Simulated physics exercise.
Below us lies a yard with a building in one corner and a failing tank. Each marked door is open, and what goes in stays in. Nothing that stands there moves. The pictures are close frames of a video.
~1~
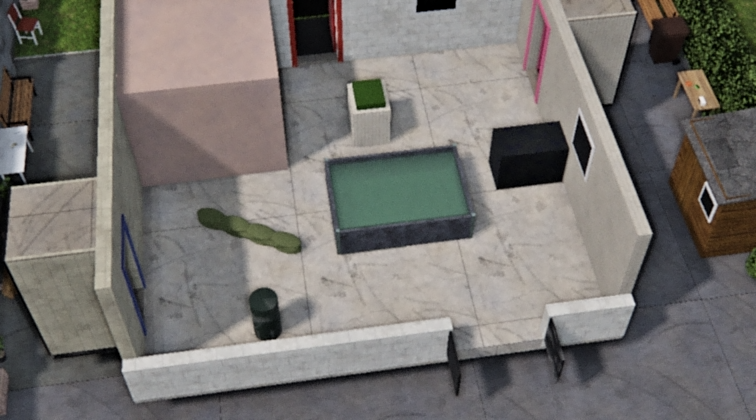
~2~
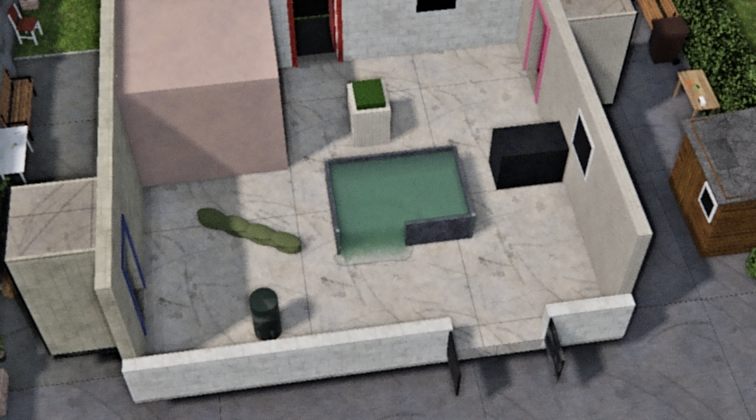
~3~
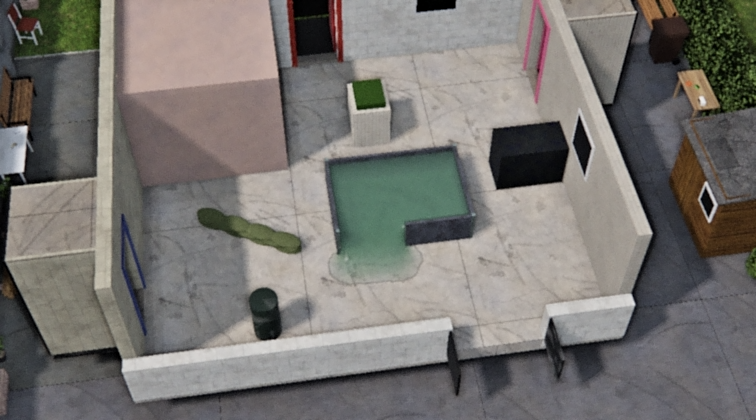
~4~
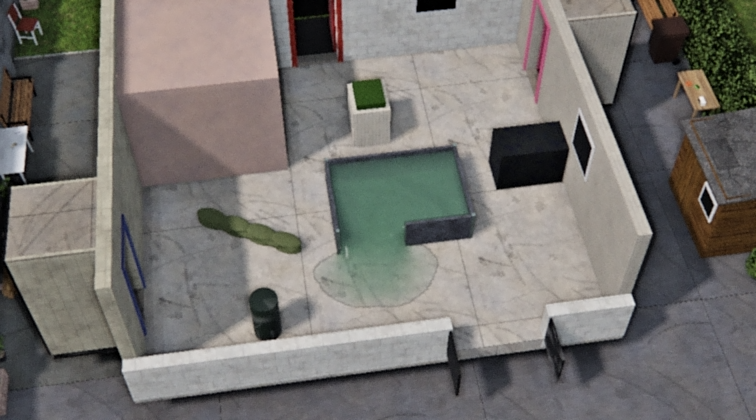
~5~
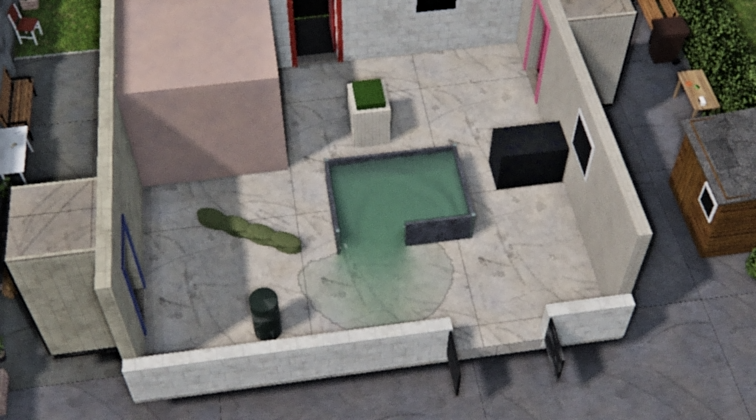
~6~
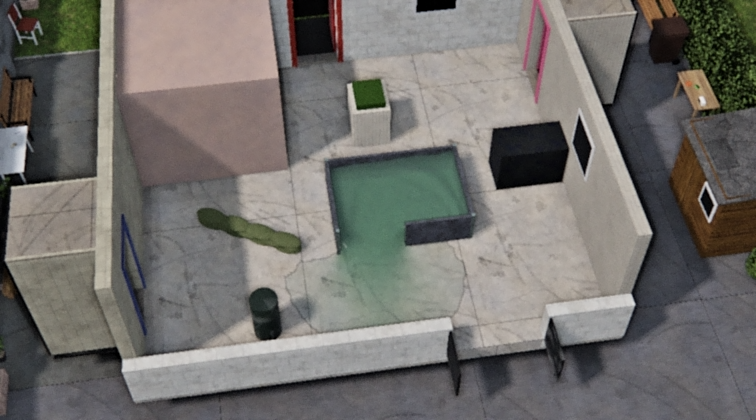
A walled yard holds a tank of green water, which pours through a front gap and spreads across the paving.
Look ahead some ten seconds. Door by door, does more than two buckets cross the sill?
One by one: The red door holds within the limit; the blue door floods; the pink door holds within the limit.
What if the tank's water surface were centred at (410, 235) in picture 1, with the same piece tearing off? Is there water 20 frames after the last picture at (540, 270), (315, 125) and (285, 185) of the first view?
As listed: Awash, free of water, no water.
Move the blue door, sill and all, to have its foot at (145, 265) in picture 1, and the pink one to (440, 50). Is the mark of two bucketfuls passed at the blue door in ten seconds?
Blue door goes over.
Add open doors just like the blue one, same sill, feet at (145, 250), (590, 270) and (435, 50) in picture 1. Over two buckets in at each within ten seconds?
One after the other: Goes over, takes more, lets less in.
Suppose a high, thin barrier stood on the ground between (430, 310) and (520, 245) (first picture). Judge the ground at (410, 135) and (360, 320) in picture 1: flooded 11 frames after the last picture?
In that order: Clear, awash.
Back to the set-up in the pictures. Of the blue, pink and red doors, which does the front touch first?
First comes the blue one.
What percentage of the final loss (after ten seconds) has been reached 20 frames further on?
Some 35 per cent.
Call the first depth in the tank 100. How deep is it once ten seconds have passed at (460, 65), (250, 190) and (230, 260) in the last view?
In that order: 0, 6 and 14 per cent.
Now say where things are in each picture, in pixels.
In the first picture, still water in the tank at (398, 190).
In the second picture, the front is at (408, 250), out from the gap at (373, 242).
In the third picture, water pours out at (373, 242) and has run to (410, 273).
In the fourth picture, water pours out at (373, 243) and has run to (409, 298).
In the fifth picture, the front is at a hidden place, out from the gap at (373, 243).
In the sixth picture, the front is at a hidden place, out from the gap at (373, 243).
A moment on, water covers 15 % of the floor; the red door not reached, the blue door not reached, the pink door not reached.
Next, water covers 20 % of the floor; the red door not reached, the blue door not reached, the pink door not reached.
Then, water covers 35 % of the floor; the red door not reached, the blue door over two buckets in, the pink door not reached.
Later, water covers 55 % of the floor; the red door not reached, the blue door far over two buckets in, the pink door not reached.
In the end, water covers 65 % of the floor; the red door not reached, the blue door far over two buckets in, the pink door not reached.
